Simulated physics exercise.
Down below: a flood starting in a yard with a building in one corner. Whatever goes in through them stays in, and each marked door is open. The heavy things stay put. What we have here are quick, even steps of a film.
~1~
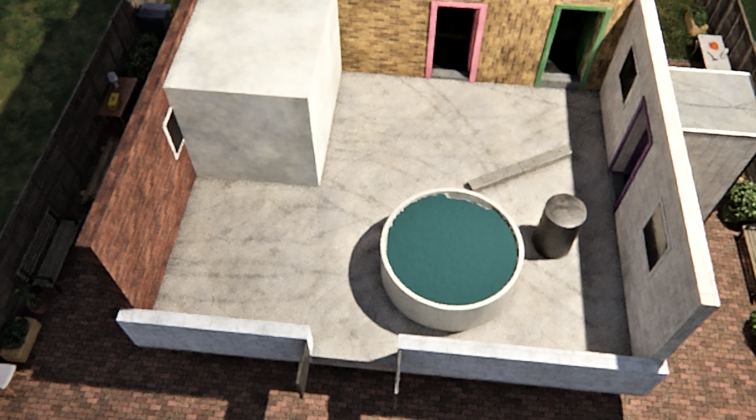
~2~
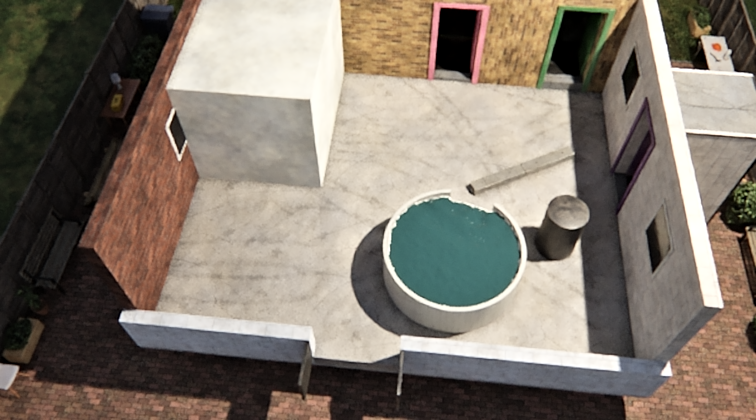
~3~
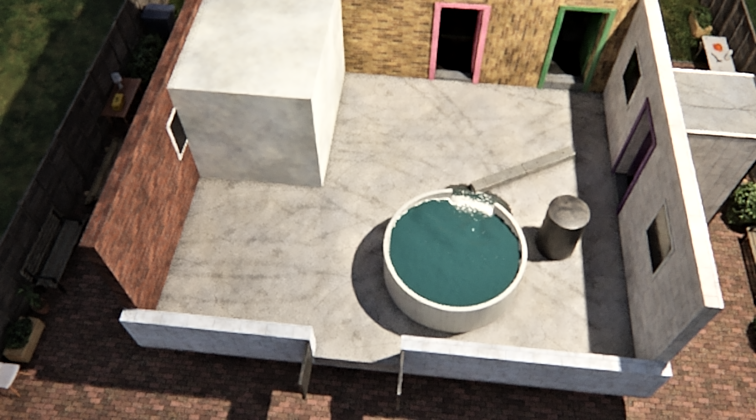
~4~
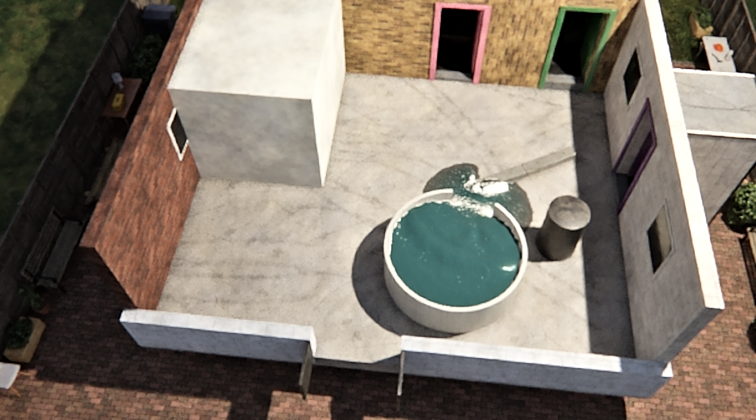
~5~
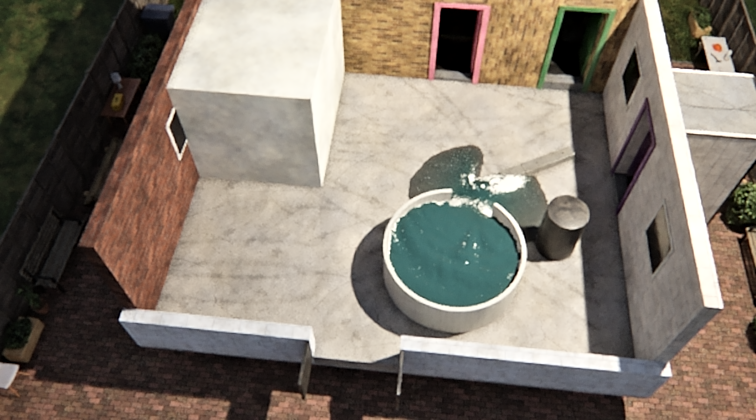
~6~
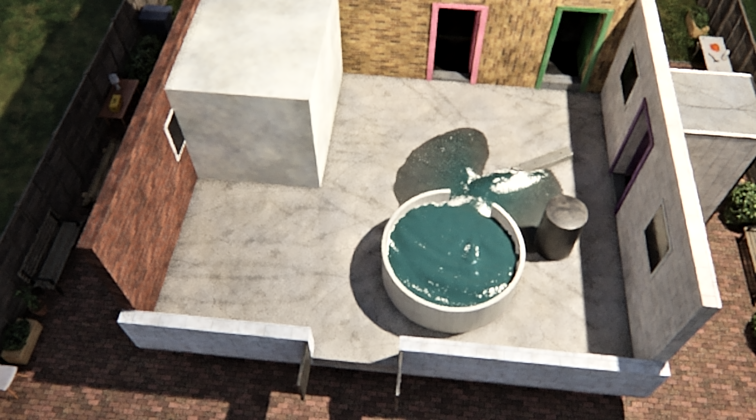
Teal water pouring from the far side of a round white pool and spreading across a pale walled yard seen from above.
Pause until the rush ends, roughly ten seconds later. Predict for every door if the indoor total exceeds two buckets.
Prediction: The pink door exceeds it, the purple door exceeds it, the green door does not exceed it.
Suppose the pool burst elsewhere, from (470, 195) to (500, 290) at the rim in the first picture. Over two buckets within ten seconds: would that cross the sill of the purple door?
In this case purple door ends up above.
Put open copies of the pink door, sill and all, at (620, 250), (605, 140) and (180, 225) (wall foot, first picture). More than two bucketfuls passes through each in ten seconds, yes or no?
First falls short, then tops the limit, then falls short.
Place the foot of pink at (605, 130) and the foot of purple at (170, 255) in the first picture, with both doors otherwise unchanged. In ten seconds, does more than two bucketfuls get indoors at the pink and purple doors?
So, the pink one tops the limit and the purple one doesn't reach the mark.
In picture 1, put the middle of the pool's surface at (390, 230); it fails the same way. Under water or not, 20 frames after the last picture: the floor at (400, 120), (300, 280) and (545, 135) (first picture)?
Point by point: Swamped; still bare; swamped.
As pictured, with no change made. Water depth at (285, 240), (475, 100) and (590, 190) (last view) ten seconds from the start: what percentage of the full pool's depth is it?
First 0, next 16, last 12 in a hundred.
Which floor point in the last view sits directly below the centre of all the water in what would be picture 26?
About (472, 209) in the last view.
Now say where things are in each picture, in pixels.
The round pool at (452, 247) is whole and still, in the first frame.
Water pours out on the round pool's far side and has run to a hidden place, in the second frame.
The front is at (504, 205), out from the gap on the round pool's far side, in the third frame.
The front is at (465, 167), out from the gap on the round pool's far side, in the fourth frame.
The front is at (462, 149), out from the gap on the round pool's far side, in the fifth frame.
Water pours out on the round pool's far side and has run to (463, 131), in the sixth frame.
A moment on, water covers 30 % of the floor; the pink door wet at the sill, nothing in, the purple door under two buckets in, the green door not reached.
Next, water covers 40 % of the floor; the pink door over two buckets in, the purple door far over two buckets in, the green door wet at the sill, nothing in.
Then, water covers 45 % of the floor; the pink door far over two buckets in, the purple door far over two buckets in, the green door wet at the sill, nothing in.
Later, water covers 65 % of the floor; the pink door far over two buckets in, the purple door far over two buckets in, the green door under two buckets in.
In the end, water covers 80 % of the floor; the pink door far over two buckets in, the purple door far over two buckets in, the green door under two buckets in.
